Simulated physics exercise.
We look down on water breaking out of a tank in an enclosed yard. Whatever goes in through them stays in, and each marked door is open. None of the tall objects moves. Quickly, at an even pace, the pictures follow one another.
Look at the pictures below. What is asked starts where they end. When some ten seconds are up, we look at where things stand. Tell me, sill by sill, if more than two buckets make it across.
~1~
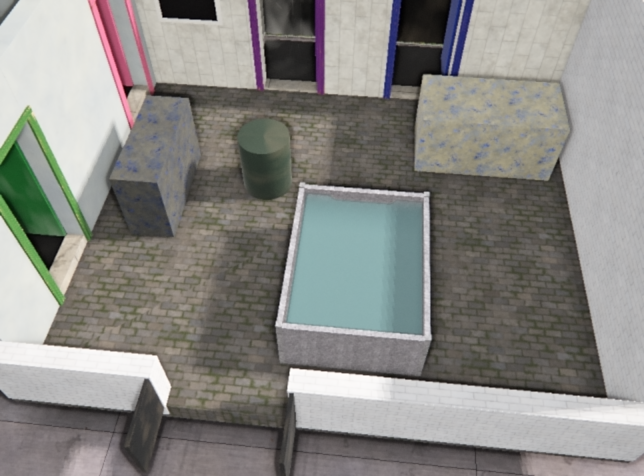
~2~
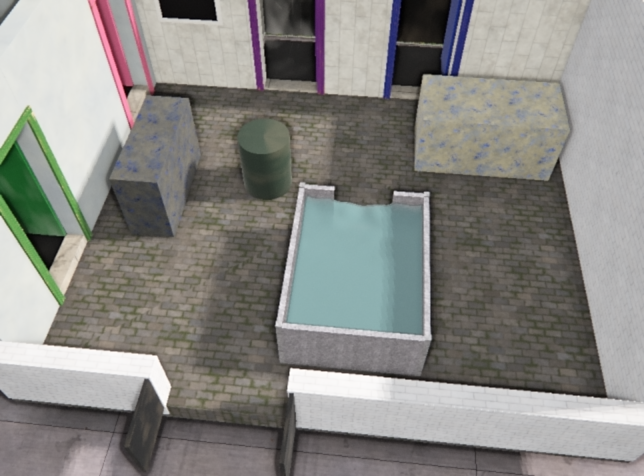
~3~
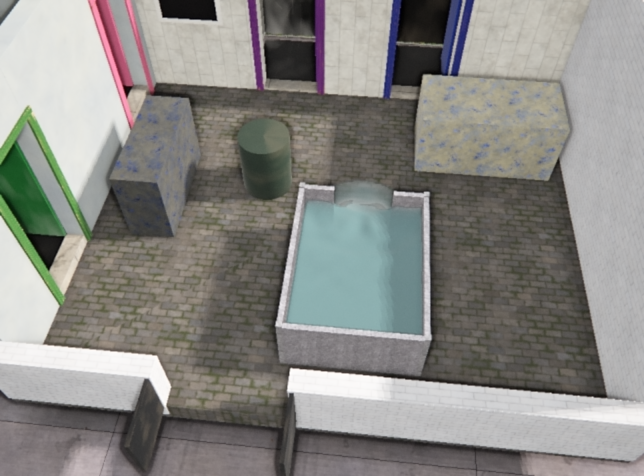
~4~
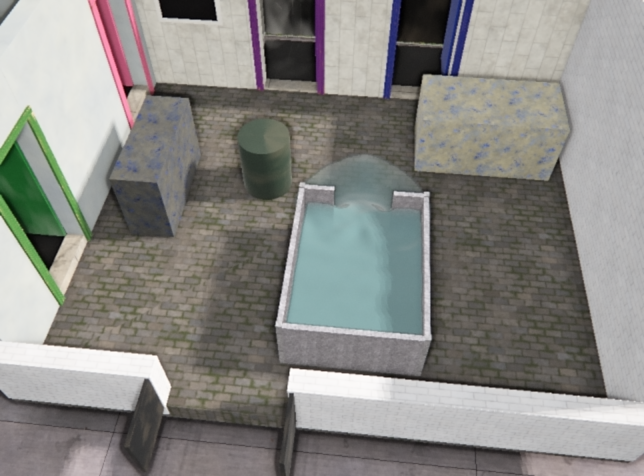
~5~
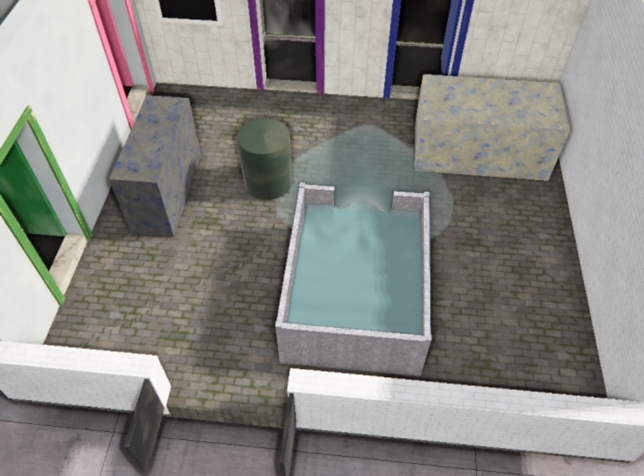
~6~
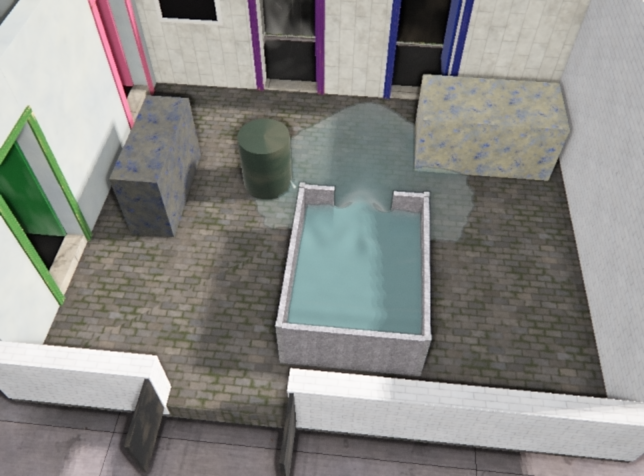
Purple door: Yes, more than two; blue door: Yes, more than two; pink door: No, two or fewer; green door: No, two or fewer.
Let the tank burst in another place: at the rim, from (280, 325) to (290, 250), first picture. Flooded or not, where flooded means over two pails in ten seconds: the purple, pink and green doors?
One by one: Purple door keeps below it; pink door takes less; green door goes over.
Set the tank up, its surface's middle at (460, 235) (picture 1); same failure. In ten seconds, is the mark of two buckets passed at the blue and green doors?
Blue gets less, green gets less.
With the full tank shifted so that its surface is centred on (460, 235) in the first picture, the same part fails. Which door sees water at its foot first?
Leading the way is the purple one.
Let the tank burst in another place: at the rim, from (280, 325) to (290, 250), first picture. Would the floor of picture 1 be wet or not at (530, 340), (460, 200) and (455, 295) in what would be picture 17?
Point by point: Untouched, untouched and untouched.
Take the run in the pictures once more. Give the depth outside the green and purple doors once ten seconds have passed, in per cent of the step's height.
The first is near 30 per cent, the second near 170 per cent.
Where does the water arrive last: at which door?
That would be the door marked green.
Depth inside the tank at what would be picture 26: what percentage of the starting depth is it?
About 42 per cent.
A moment on, water covers 30 % of the floor; the purple door under two buckets in, the blue door over two buckets in, the pink door not reached, the green door not reached.
Next, water covers 35 % of the floor; the purple door over two buckets in, the blue door far over two buckets in, the pink door not reached, the green door not reached.
Then, water covers 50 % of the floor; the purple door far over two buckets in, the blue door far over two buckets in, the pink door wet at the sill, nothing in, the green door not reached.
Later, water covers 70 % of the floor; the purple door far over two buckets in, the blue door far over two buckets in, the pink door wet at the sill, nothing in, the green door wet at the sill, nothing in.
In the end, water covers 90 % of the floor; the purple door far over two buckets in, the blue door far over two buckets in, the pink door wet at the sill, nothing in, the green door wet at the sill, nothing in.
